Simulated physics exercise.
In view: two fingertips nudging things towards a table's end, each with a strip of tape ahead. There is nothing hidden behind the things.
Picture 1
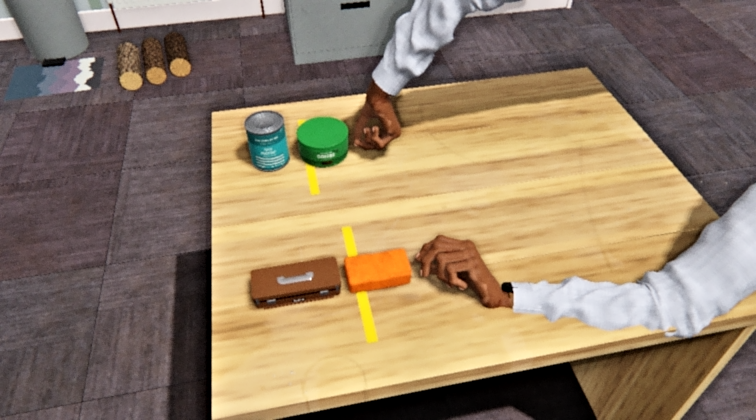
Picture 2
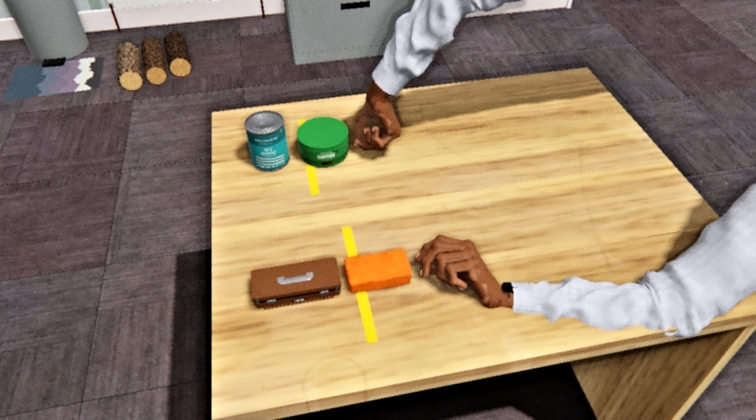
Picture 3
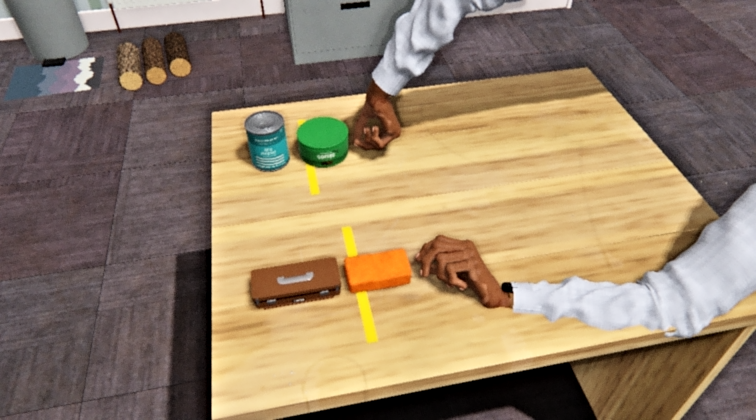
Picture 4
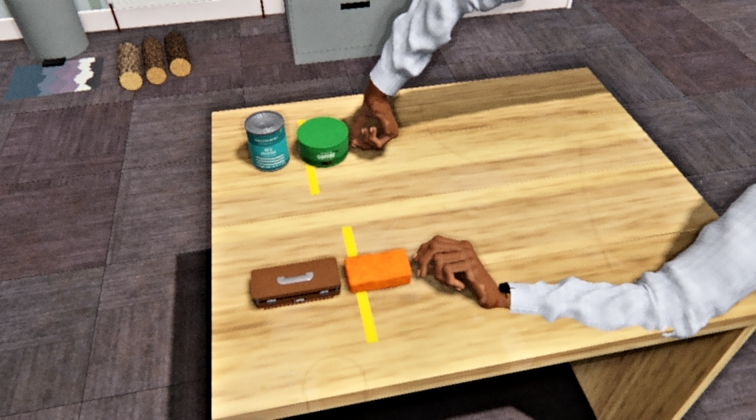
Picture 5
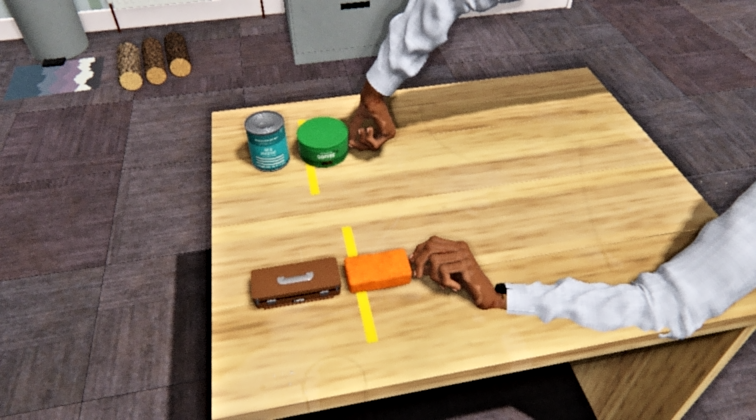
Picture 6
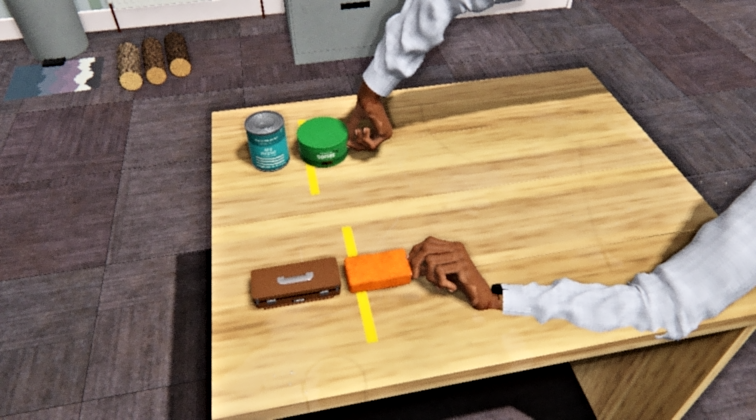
On a light wooden table, one hand rests beside a green tub next to a turquoise pot, and another beside an orange sponge next to a brown case; the hands shift very slightly left while the objects stay still.
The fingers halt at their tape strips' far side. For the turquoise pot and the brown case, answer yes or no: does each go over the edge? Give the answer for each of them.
Turquoise pot - no; brown case - no.
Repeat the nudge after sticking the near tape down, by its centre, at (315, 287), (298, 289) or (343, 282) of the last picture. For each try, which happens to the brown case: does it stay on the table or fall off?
One after another: It falls off the table; comes down; stays up.
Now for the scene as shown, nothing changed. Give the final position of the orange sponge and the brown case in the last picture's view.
Taking them in turn, it's (322, 281) followed by (246, 292).
Then, 0.50 s past the last view, turquoise pot travelled a little near (252, 143); brown case travelled a little near (273, 288).
Finally, the turquoise pot stays on the table, near (230, 146); the brown case stays on the table, near (245, 293).
